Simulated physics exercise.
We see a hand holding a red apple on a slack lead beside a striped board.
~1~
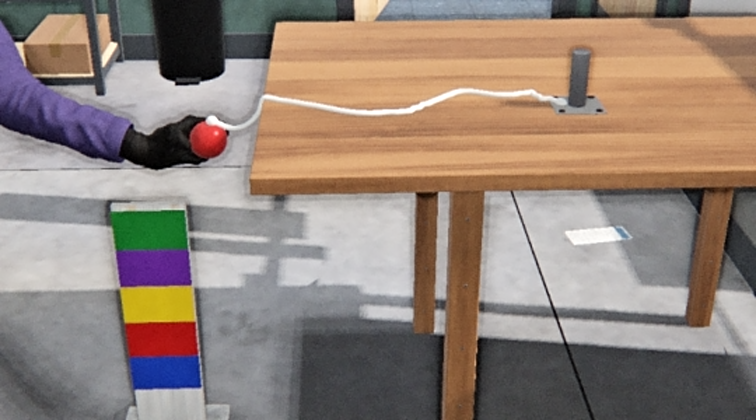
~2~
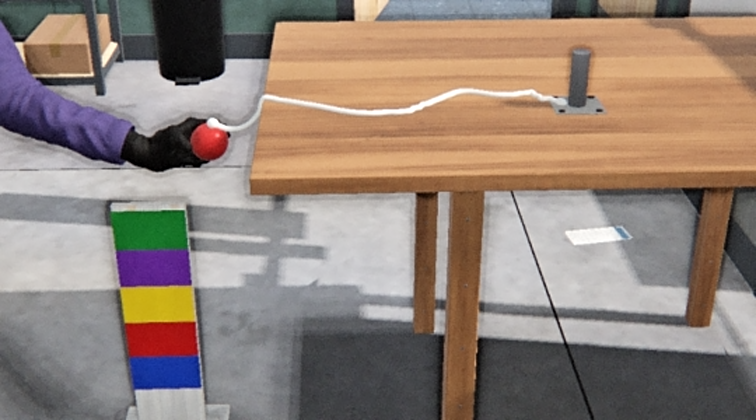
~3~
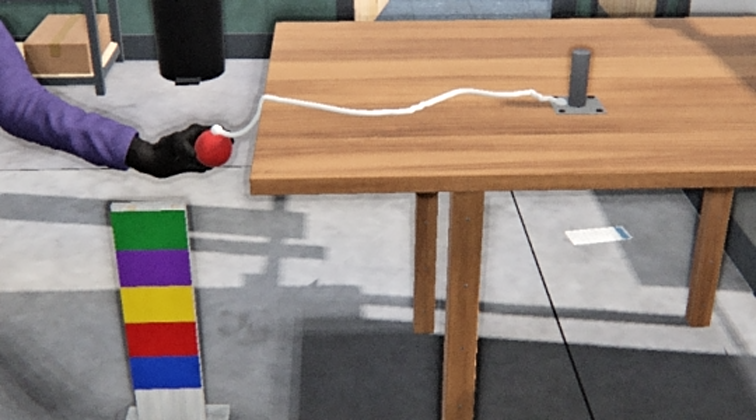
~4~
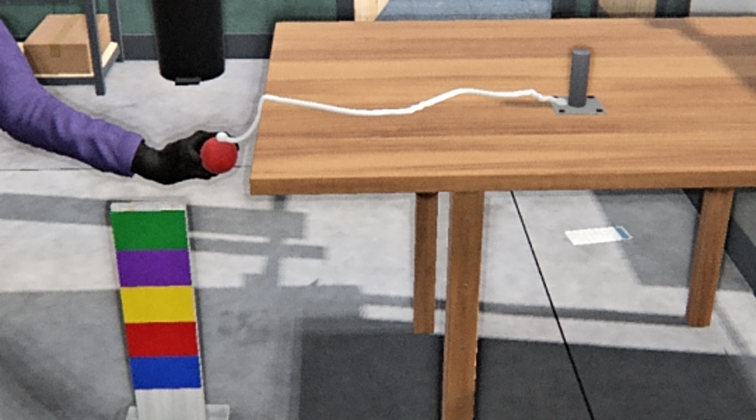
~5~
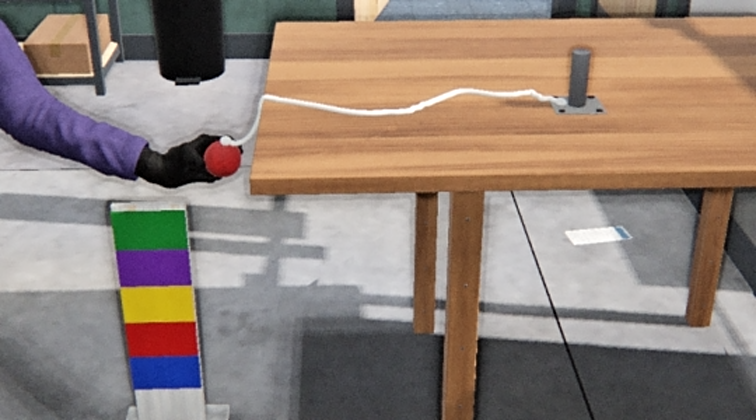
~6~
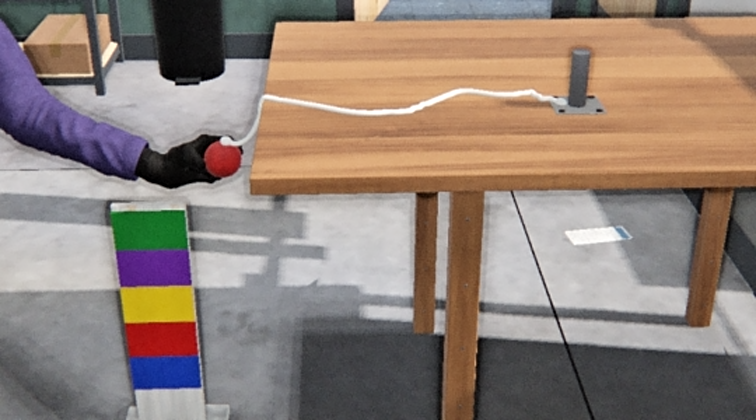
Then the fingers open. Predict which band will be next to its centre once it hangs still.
I would say the green band.
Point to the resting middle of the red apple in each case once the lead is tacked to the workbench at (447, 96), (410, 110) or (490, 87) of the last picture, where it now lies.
Estimated spots in sequence: (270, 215), (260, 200), (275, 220).
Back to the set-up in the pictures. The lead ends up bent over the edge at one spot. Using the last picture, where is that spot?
(310, 105), give or take.
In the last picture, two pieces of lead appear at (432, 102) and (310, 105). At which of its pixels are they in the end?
To (396, 103) for the first and to (262, 110) for the second.
Soon after, apple near (276, 231); level with green.
After that, apple near (246, 233); level with green.
In the end, apple near (272, 239); level with green. Its centre hangs level with the green band.
